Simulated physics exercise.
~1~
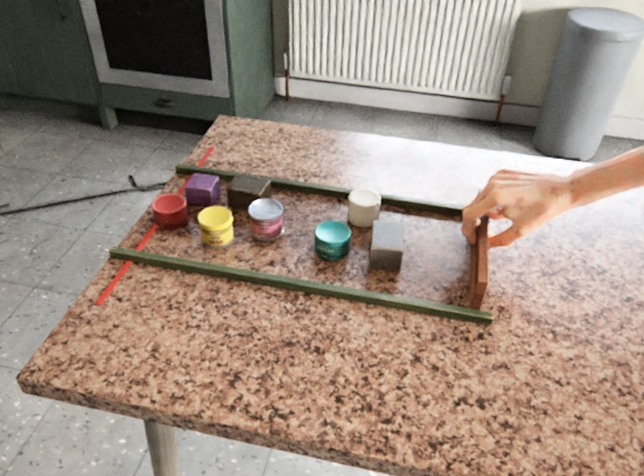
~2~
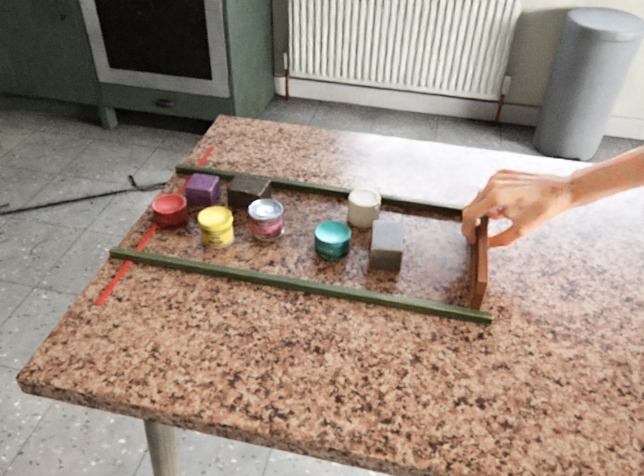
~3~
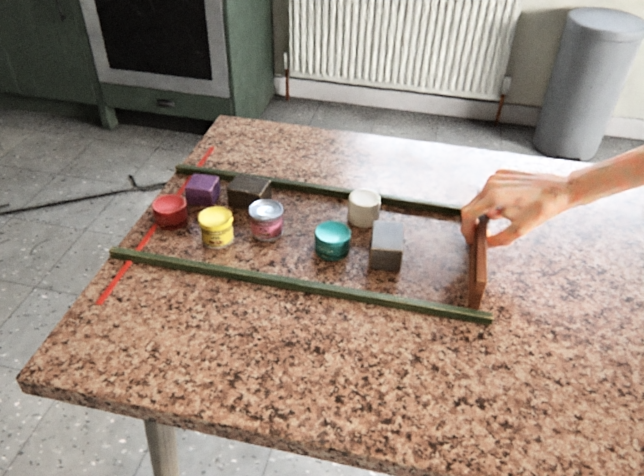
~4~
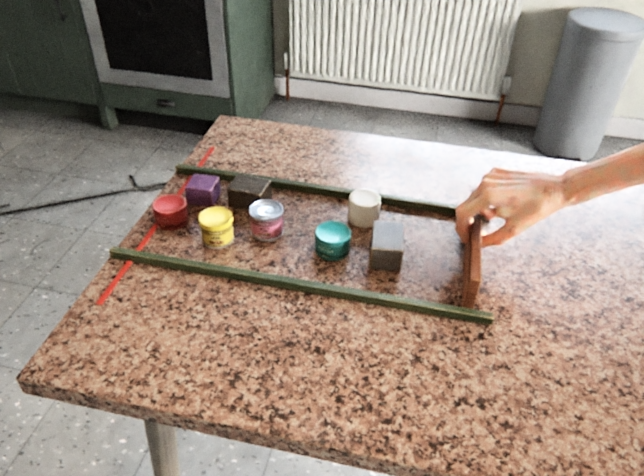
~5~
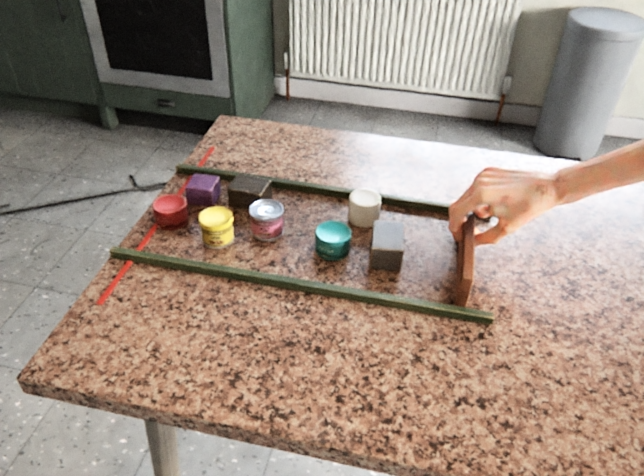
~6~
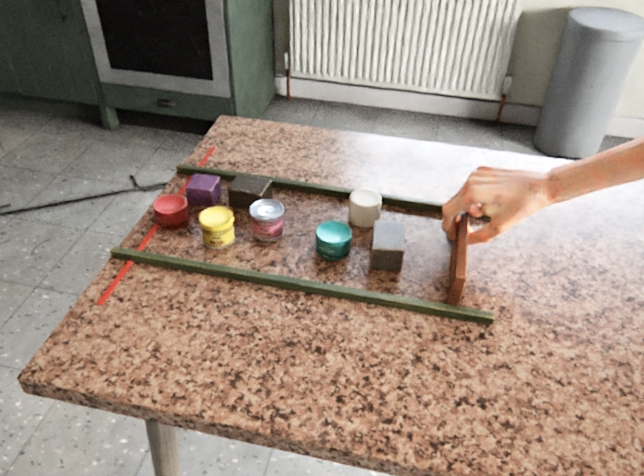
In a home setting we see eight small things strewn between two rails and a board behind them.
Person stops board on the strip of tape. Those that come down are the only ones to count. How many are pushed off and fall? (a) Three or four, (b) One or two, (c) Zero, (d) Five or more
Answer: D.
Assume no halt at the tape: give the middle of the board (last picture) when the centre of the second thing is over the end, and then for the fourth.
At (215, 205) for the second, at (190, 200) for the fourth.
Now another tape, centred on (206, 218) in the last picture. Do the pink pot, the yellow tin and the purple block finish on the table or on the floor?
As for the pink pot, it keeps its spot; the yellow tin keeps its spot; the purple block does not stay.
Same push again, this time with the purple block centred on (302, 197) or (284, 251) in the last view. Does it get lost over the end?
At the first place it goes off the edge, and at the second it rests in place.
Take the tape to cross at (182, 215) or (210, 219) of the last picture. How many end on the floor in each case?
5, then 2.
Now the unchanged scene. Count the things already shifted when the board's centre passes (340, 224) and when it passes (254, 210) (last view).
At the first point the count is 4, at the second it's 7.
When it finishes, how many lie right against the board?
It's 3 of them.
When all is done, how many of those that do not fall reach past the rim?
The count is 3.
Early on, none off yet; red tub at rest near (171, 212); purple block at rest near (204, 190); yellow tin at rest near (217, 228).
A while later, none off yet; red tub at rest near (171, 212); purple block travelled a little near (192, 185); yellow tin travelled about its own width near (171, 230).
Finally, the number that fall off is five or more; lost, turquoise tub, pink pot, black block, purple block and red tub.
